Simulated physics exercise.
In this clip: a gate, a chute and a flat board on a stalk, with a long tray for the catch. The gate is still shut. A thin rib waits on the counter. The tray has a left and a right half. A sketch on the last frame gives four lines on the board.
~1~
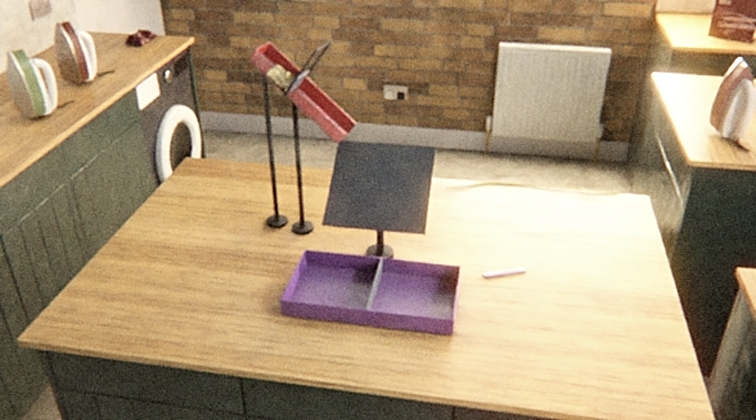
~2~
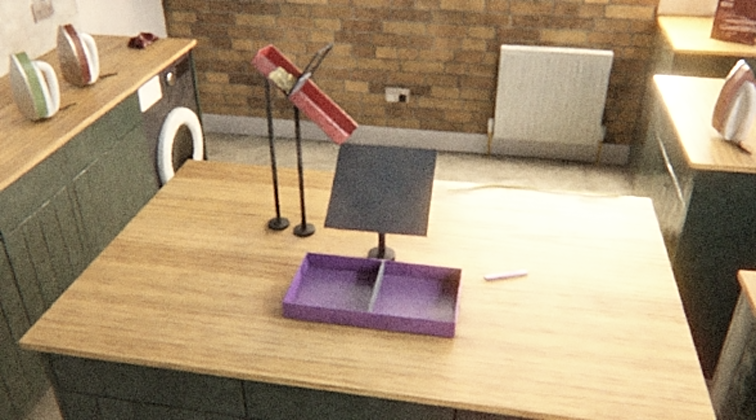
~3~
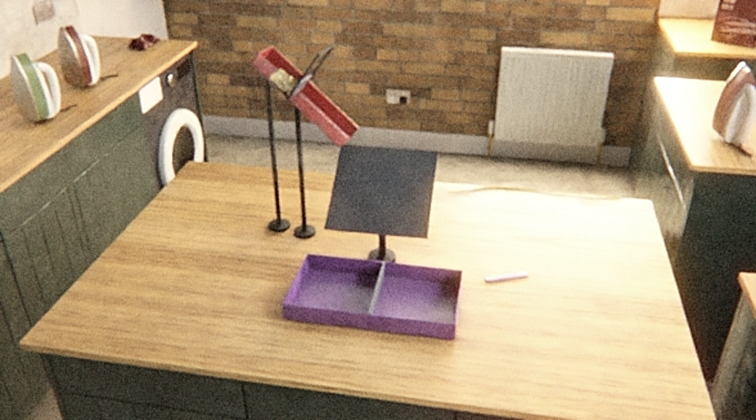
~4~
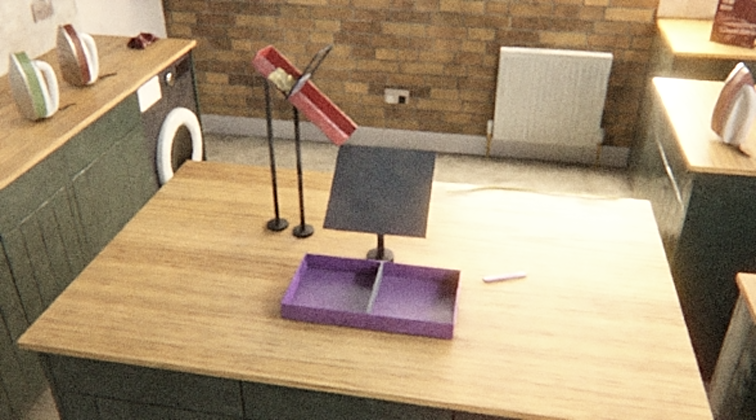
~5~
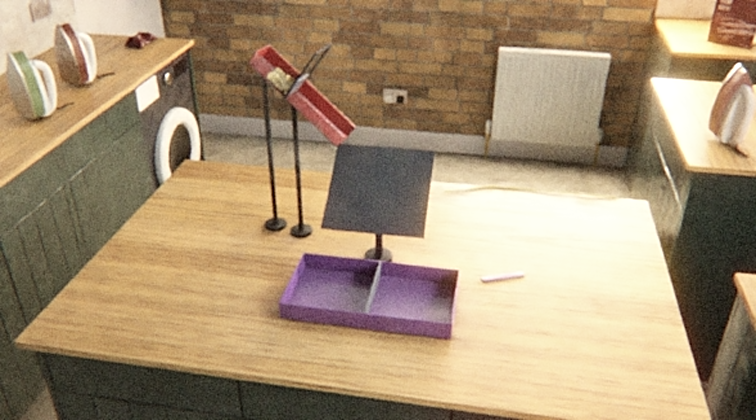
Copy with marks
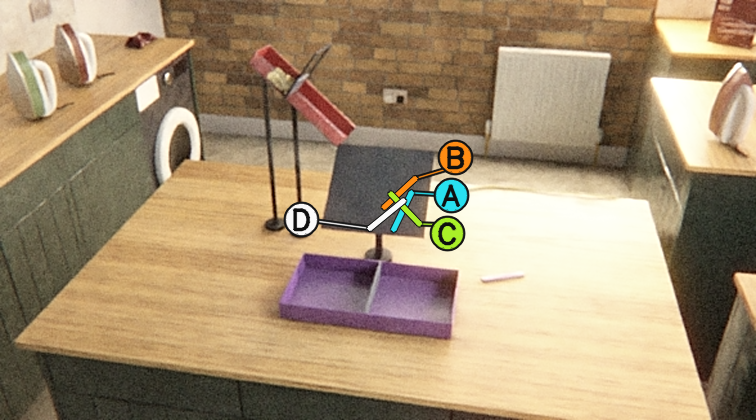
At the start, a red chute on two thin black legs slopes down to the right toward a dark tilted board, with a divided purple tray in front and a thin pale stick lying on the wooden counter. The view shifts very slightly, but nothing in the setup visibly moves through to the end.
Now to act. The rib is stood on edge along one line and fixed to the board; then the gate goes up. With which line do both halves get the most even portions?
A is best.
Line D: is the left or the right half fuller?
More lands on the left.
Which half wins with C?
The right half.
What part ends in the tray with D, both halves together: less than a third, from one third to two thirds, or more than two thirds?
It is more than two thirds.
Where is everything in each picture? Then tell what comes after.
Load behind the gate (285, 77), soya beans; lip of the chute (343, 138), sloping fairly steeply, in the first picture.
Middle of the board (382, 188), tilted fairly steeply; middle of its low edge (375, 232); of its high edge (389, 146), in the second picture.
Front corners of the tray (283, 304) and (455, 324); front end of its middle wall (368, 314); gate still shut (304, 81), in the third picture.
Middle of the load (287, 81); lip (344, 142), in the fourth picture.
Middle of the load (285, 80); lip (342, 142), in the fifth picture.
On the marked copy, line A from (411, 192) to (393, 229); line B from (415, 178) to (384, 207); line C from (390, 193) to (419, 223); line D from (403, 200) to (369, 228).
With A, of what is caught, roughly a third in the left half, roughly two thirds in the right.
With B, of what is caught, the larger part in the left half, roughly a quarter in the right.
With C, of what is caught, about a tenth in the left half, the larger part in the right.
With D, of what is caught, the larger part in the left half, about a tenth in the right.
